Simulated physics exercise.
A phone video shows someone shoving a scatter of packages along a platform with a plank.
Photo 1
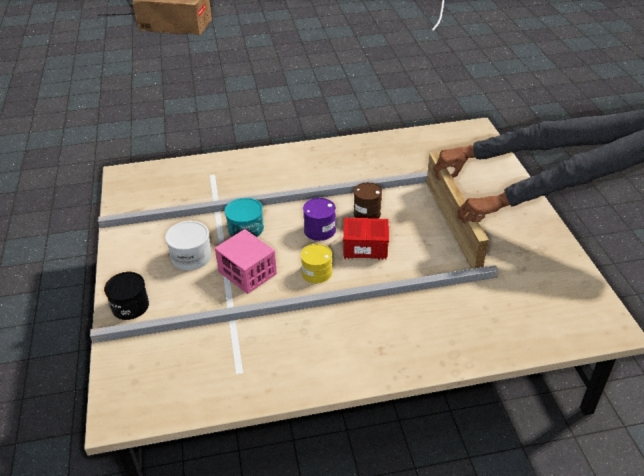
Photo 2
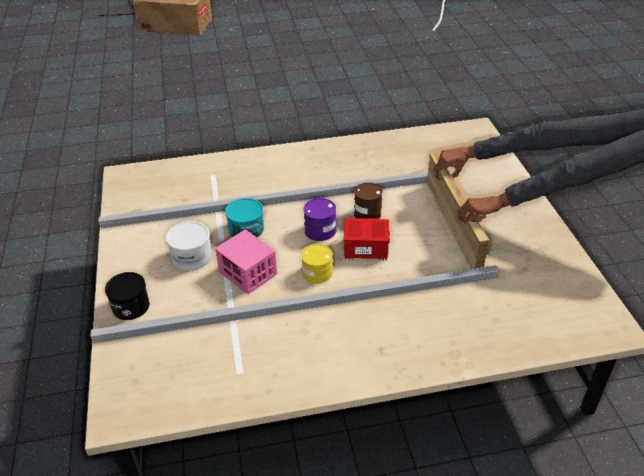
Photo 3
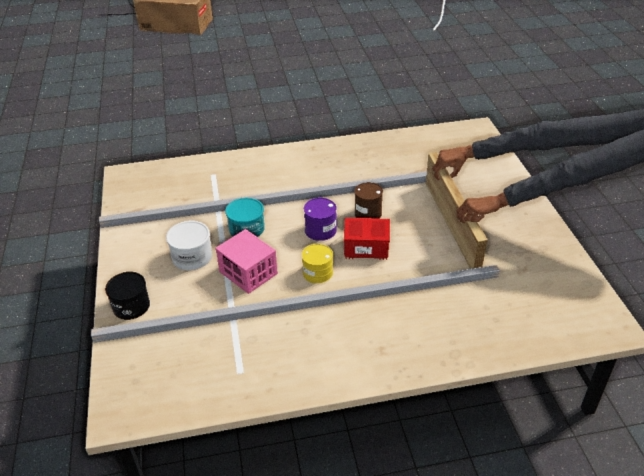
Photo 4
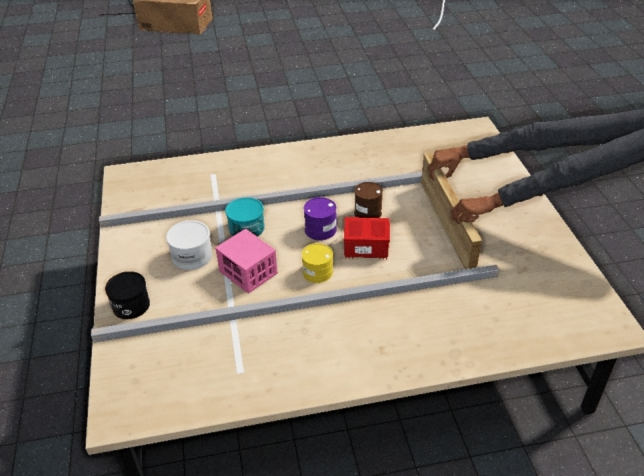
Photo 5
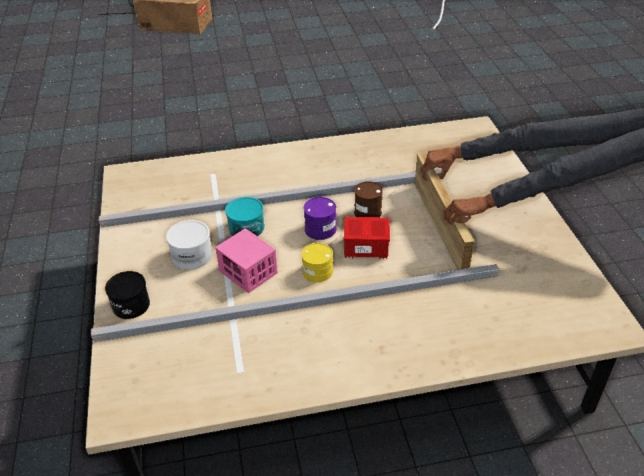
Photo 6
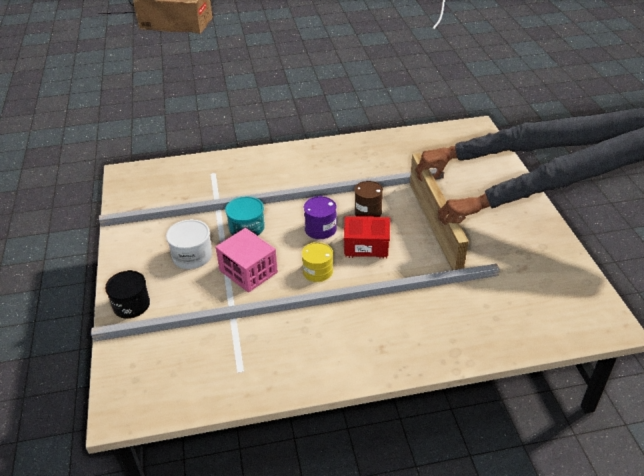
Two hands sliding a wooden plank slightly left between grey rails on a table, the colourful pails and boxes ahead staying still.
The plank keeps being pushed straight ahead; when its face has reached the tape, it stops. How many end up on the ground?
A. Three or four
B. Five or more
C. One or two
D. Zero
Answer: D.
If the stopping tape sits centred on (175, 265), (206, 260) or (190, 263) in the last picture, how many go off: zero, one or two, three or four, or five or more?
Taking the places in the order asked: Just one or two, then zero, then one or two.
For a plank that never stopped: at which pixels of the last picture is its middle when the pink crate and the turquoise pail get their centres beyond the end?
Estimated middle: (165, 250), and (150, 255) for the other.
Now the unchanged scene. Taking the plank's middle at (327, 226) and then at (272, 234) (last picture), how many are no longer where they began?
4, then 6.
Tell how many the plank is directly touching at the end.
It touches 4.
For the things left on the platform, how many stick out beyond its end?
I get 0.
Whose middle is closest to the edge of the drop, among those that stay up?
The black pail ends up foremost.
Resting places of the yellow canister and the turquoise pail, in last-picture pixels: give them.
Approximately (214, 290) for one, approximately (172, 221) for the other.
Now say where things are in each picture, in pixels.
Black pail (128, 296); white pail (189, 246); pink crate (246, 261); plank (454, 209); tape (224, 259), in the first frame.
White pail (190, 246); turquoise pail (245, 219), in the second frame.
Pink crate (247, 261); yellow canister (318, 264), in the third frame.
Black pail (128, 296); red tote (367, 238), in the fourth frame.
White pail (190, 245); brown canister (368, 202), in the fifth frame.
Black pail (129, 295); white pail (190, 245); pink crate (247, 260); plank (436, 210); tape (225, 257), in the sixth frame.
Soon after, none off yet; black pail at rest near (129, 295); white pail at rest near (190, 245); pink crate at rest near (247, 260).
Then, none off yet; black pail at rest near (129, 295); white pail at rest near (190, 245); pink crate moved a little near (228, 261).
At rest, the number that fall off is zero.
